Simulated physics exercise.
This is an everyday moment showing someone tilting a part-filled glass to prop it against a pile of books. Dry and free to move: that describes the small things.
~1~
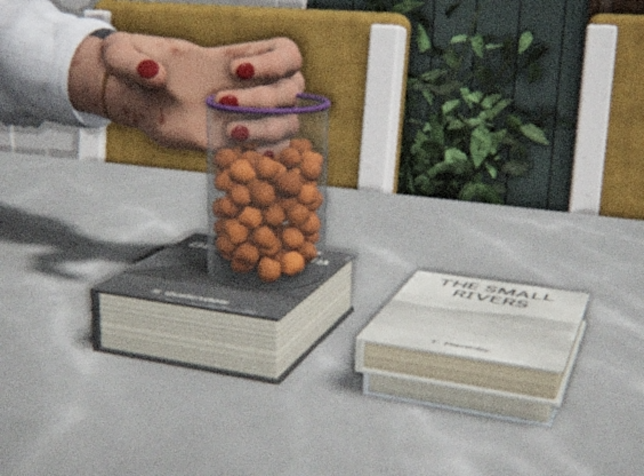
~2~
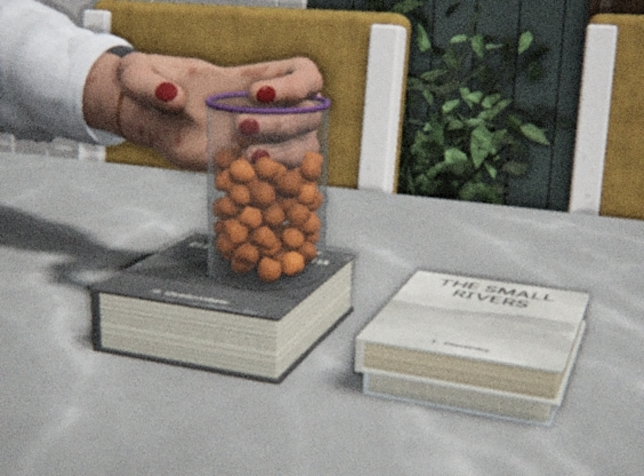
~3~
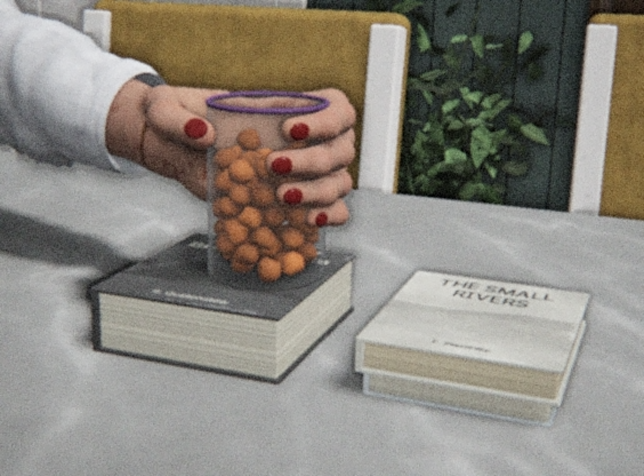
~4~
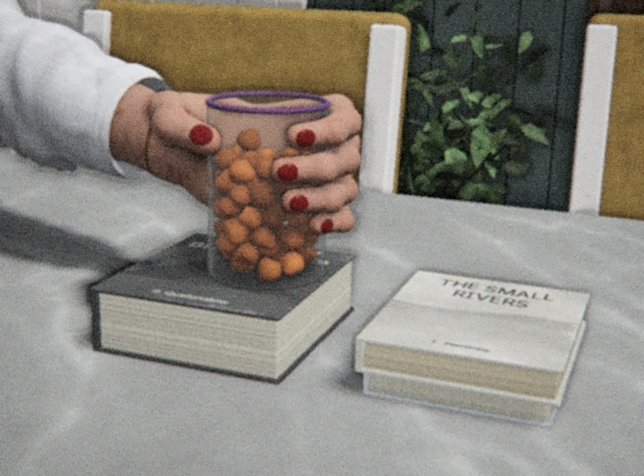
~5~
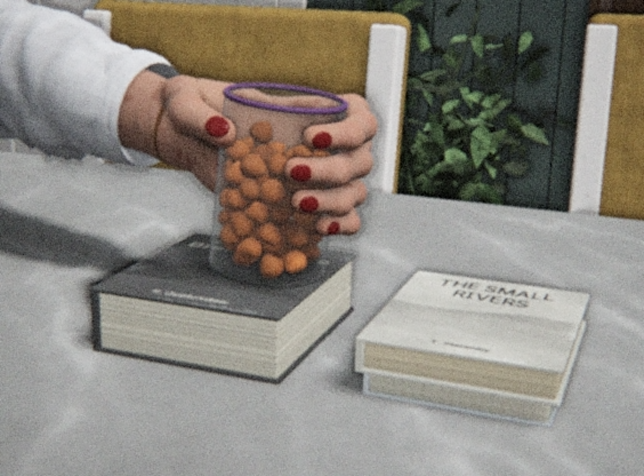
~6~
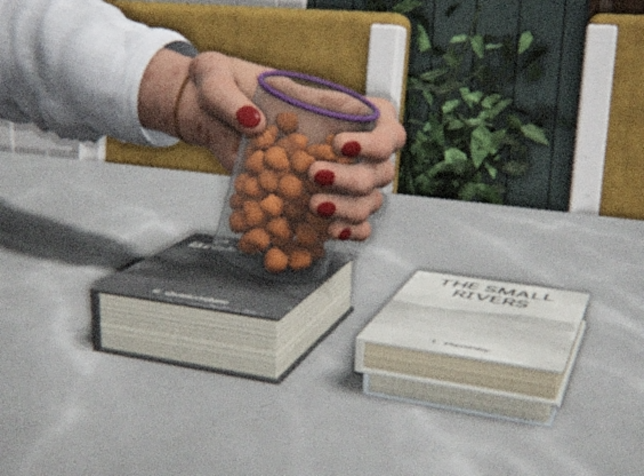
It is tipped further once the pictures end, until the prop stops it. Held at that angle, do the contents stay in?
No, some come out.
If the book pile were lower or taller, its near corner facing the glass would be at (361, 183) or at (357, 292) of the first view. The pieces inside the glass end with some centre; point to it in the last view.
(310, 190), then (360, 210).
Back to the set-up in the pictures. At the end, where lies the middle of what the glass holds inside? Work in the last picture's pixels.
Centre, last view: Approx. (406, 260).
Then, 0.74 s after the last picture, the glass leans 55°; everything is still inside.
Then, 1.39 s after the last picture, the glass leans 89°; everything is still inside.
Then, 1.95 s after the last picture, the glass rests on the book pile at 97°; a small part of the coated peanuts out of it.
At rest, the glass rests on the book pile at 97°; a small part of the coated peanuts out of it.
